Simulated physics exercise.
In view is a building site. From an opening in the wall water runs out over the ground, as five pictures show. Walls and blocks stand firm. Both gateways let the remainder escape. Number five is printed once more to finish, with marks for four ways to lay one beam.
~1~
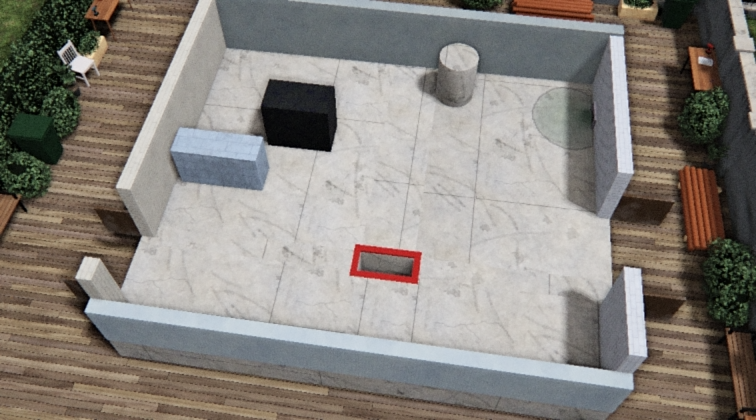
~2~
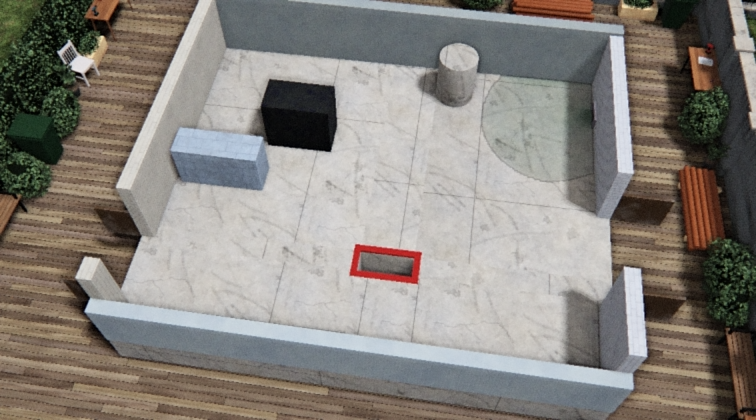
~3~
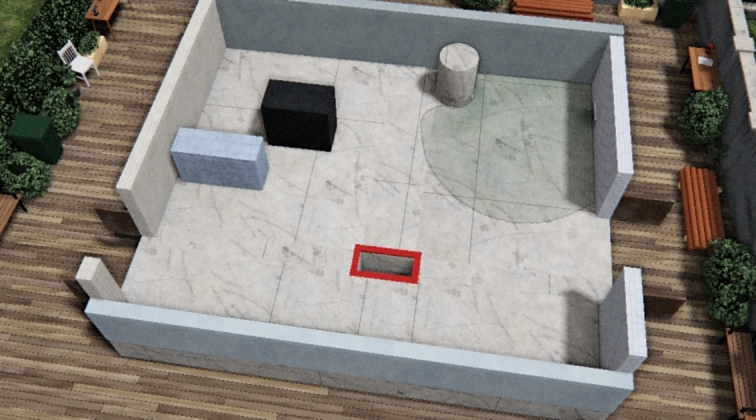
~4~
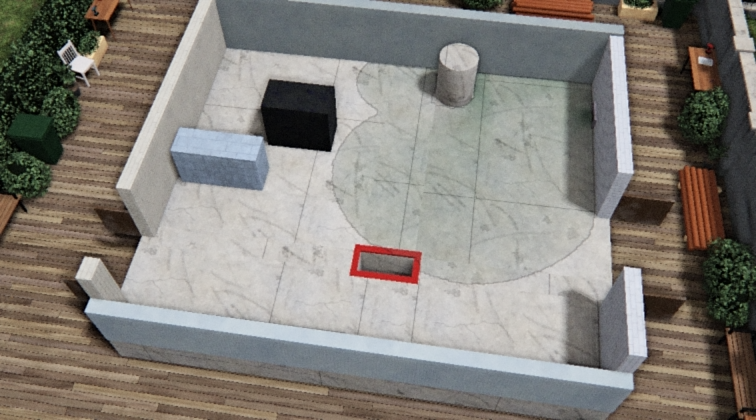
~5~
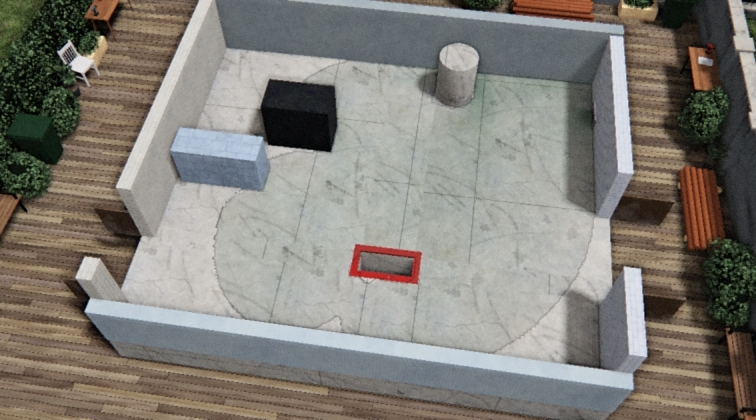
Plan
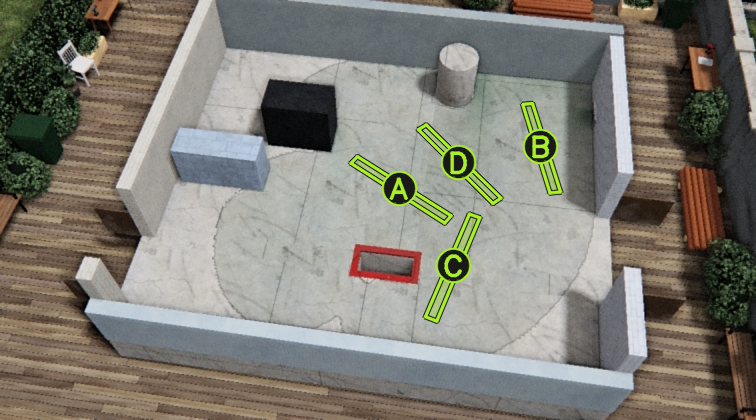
Shallow greenish water spreading from the right side across a walled concrete floor, passing a cylinder and reaching a red-rimmed gully.
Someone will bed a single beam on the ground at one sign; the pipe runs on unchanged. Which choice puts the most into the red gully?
The best place is C.
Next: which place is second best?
It is B.
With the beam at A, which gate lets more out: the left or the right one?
The left gate.
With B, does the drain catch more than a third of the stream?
No.
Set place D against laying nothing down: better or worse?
Worse.
In lime, A from (354, 159) to (447, 219); B from (527, 103) to (555, 192); C from (431, 318) to (474, 215); D from (422, 127) to (497, 200).
With A, about 6 % of the stream goes into the red gully, about 85 % out by the gates.
With B, about 14 % of the stream goes into the red gully, about 83 % out by the gates.
With C, about 23 % of the stream goes into the red gully, about 73 % out by the gates.
With D, about 5 % of the stream goes into the red gully, about 87 % out by the gates.
